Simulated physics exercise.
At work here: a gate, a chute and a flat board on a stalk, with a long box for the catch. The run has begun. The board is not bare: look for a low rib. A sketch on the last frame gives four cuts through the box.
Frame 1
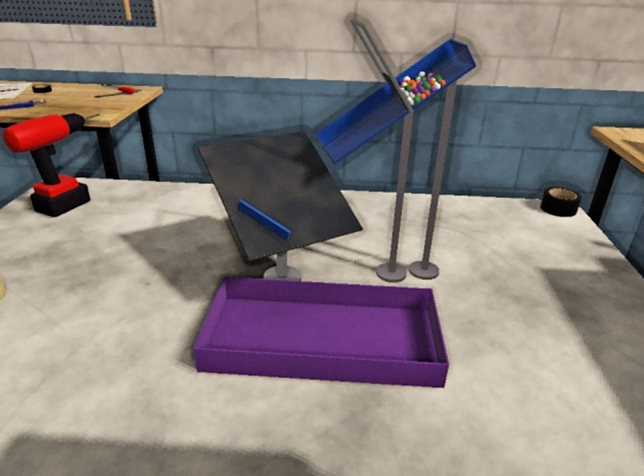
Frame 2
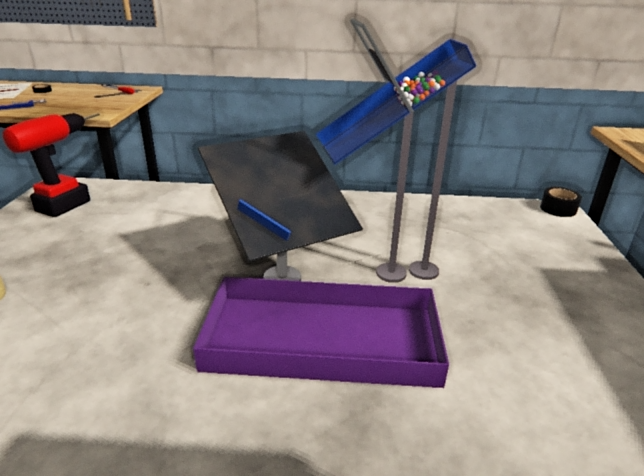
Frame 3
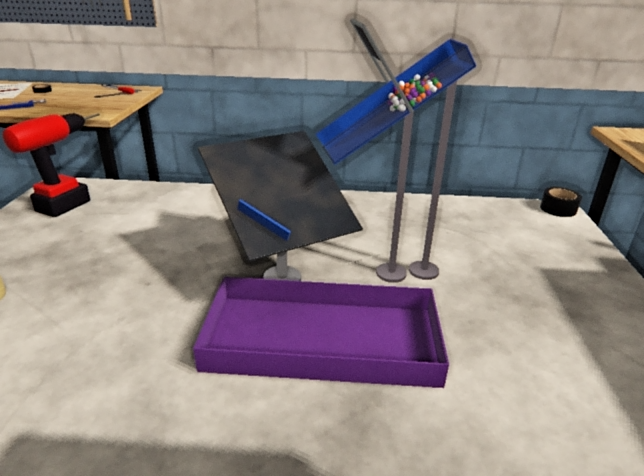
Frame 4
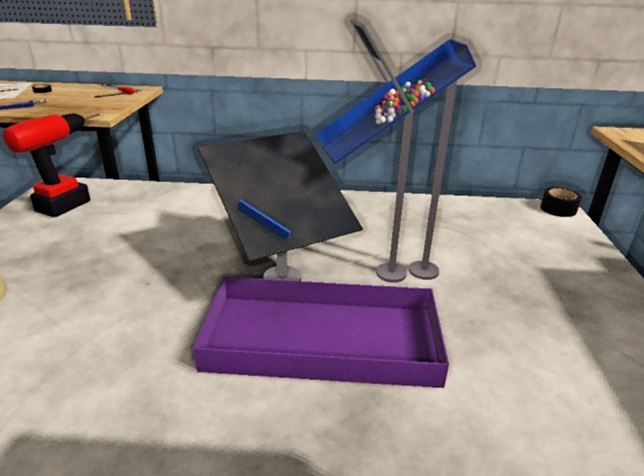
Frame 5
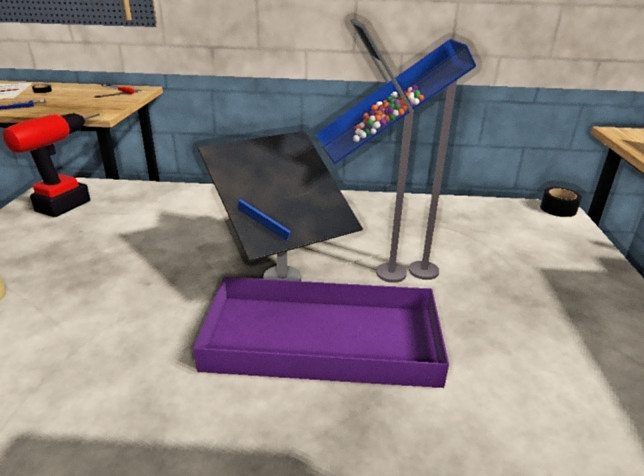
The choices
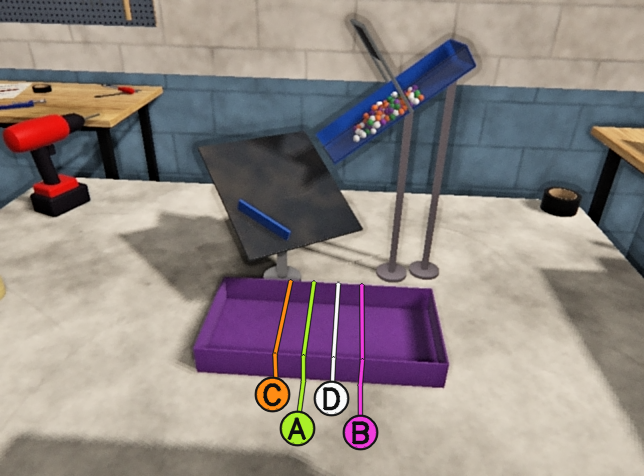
In a workshop with a block wall painted white above and blue below, a pale tabletop is seen from slightly above by a still camera. A blue chute on grey stands slopes down leftward to a tilted black board with a low blue rib, behind a purple box, with a red drill left and dark roll right. The gate swings up and multicoloured beads slide down the chute, spreading out.
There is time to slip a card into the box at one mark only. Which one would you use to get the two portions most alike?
Use line D.
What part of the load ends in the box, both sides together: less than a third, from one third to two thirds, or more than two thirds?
About that: More than two thirds.
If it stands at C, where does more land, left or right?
The right side.
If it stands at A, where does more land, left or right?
Right.
On the marked copy, line A crosses the front rim at (303, 355); line B crosses the front rim at (362, 359); line C crosses the front rim at (275, 353); line D crosses the front rim at (333, 357).
Choosing A, of what is caught, about a tenth on the left of the divider, almost all on the right.
Choosing B, of what is caught, almost all on the left of the divider, about a tenth on the right.
Choosing C, of what is caught, just a few on the left of the divider, almost all on the right.
Choosing D, of what is caught, roughly two thirds on the left of the divider, roughly a third on the right.
